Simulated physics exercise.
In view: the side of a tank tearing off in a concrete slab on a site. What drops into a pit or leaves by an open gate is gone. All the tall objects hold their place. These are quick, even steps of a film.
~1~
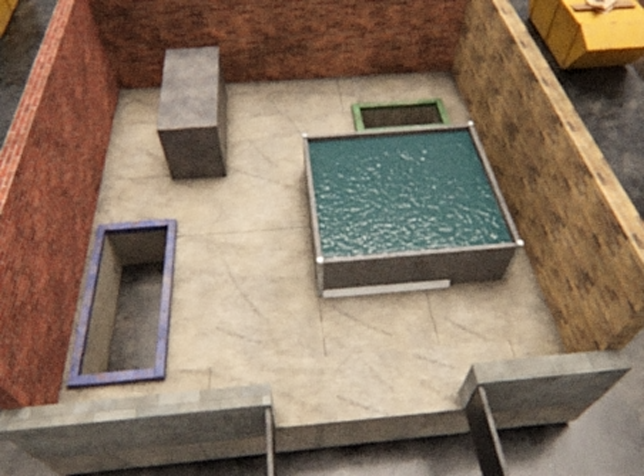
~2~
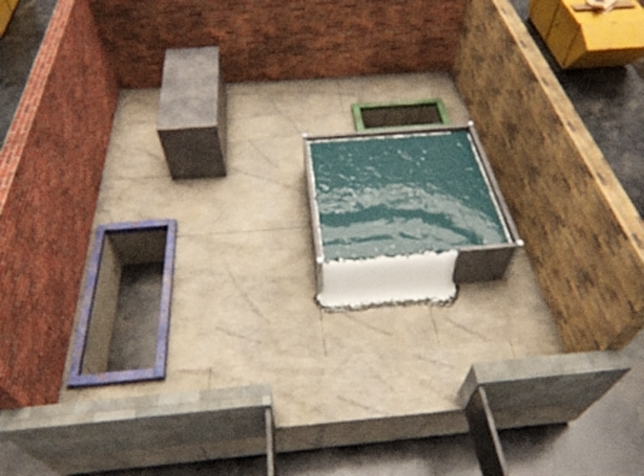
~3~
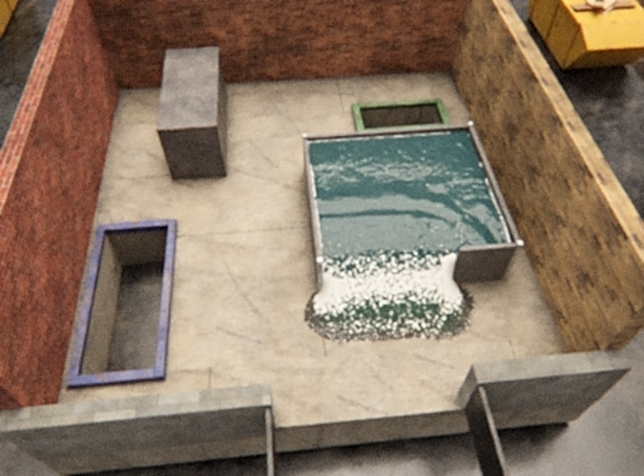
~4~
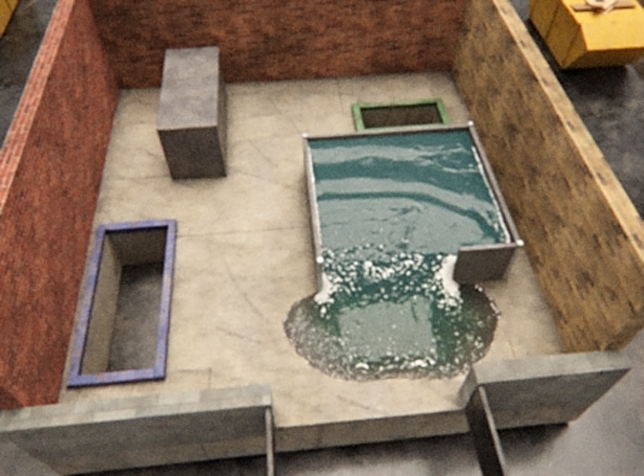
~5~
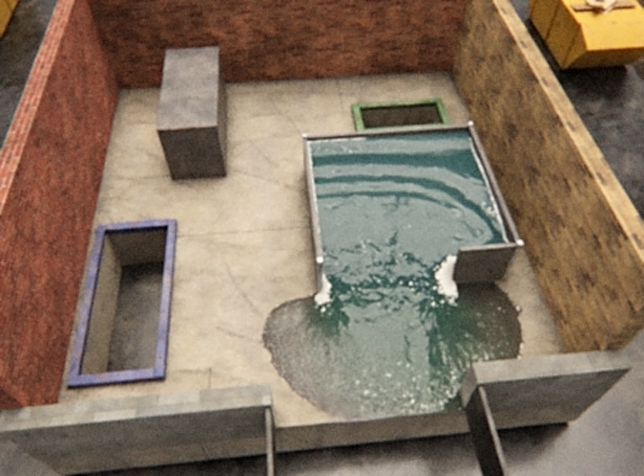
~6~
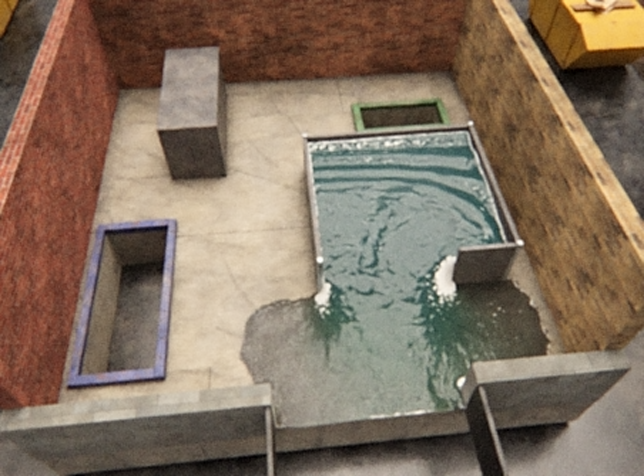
On a walled concrete slab with blue-rimmed and green-rimmed pits, the near side of a raised water tank gives way, and green water pours out, foaming and spreading across the floor to the gap in the low front wall.
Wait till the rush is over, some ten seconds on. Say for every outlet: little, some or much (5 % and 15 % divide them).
One by one: The gate takes over 15 %; the blue pit takes under 5 %; the green pit takes under 5 %.
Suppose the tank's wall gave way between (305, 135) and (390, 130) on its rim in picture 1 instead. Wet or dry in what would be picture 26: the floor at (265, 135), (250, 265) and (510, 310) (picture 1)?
In turn: Awash, not flooded, not flooded.
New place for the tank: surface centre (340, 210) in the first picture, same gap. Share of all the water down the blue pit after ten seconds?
In per cent: Blue 6.
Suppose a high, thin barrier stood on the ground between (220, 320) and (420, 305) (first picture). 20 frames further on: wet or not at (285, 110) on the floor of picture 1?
Verdict: Clear.
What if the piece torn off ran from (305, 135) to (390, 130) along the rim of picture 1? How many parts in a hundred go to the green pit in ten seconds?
Parts in a hundred: Green 12.
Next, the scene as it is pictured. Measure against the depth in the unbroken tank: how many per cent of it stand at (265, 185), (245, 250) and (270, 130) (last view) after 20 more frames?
In turn 0, 0 and 0 in a hundred.
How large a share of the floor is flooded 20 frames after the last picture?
I make it 35 per cent.
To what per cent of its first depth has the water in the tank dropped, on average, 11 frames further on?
I make it 50 per cent.
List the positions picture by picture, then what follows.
Still water in the water tank at (402, 190), in the first picture.
Water pours out at (388, 274) and has run to (453, 294), in the second picture.
The front is at (316, 325), out from the gap at (387, 277), in the third picture.
Water pours out at (387, 278) and has run to (468, 361), in the fourth picture.
Water pours out at (387, 278) and has run to a hidden place, in the fifth picture.
The front is at a hidden place, out from the gap at (387, 278), in the sixth picture.
A moment on, water covers 20 % of the floor; the gate 12 %, the blue pit 0 %, the green pit 0 %.
Next, water covers 25 % of the floor; the gate 27 %, the blue pit 0 %, the green pit 0 %.
Then, water covers 35 % of the floor; the gate 44 %, the blue pit 0 %, the green pit 0 %.
Later, water covers 45 % of the floor; the gate 59 %, the blue pit 1 %, the green pit 0 %.
In the end, water covers 75 % of the floor; the gate 70 %, the blue pit 1 %, the green pit 0 %.
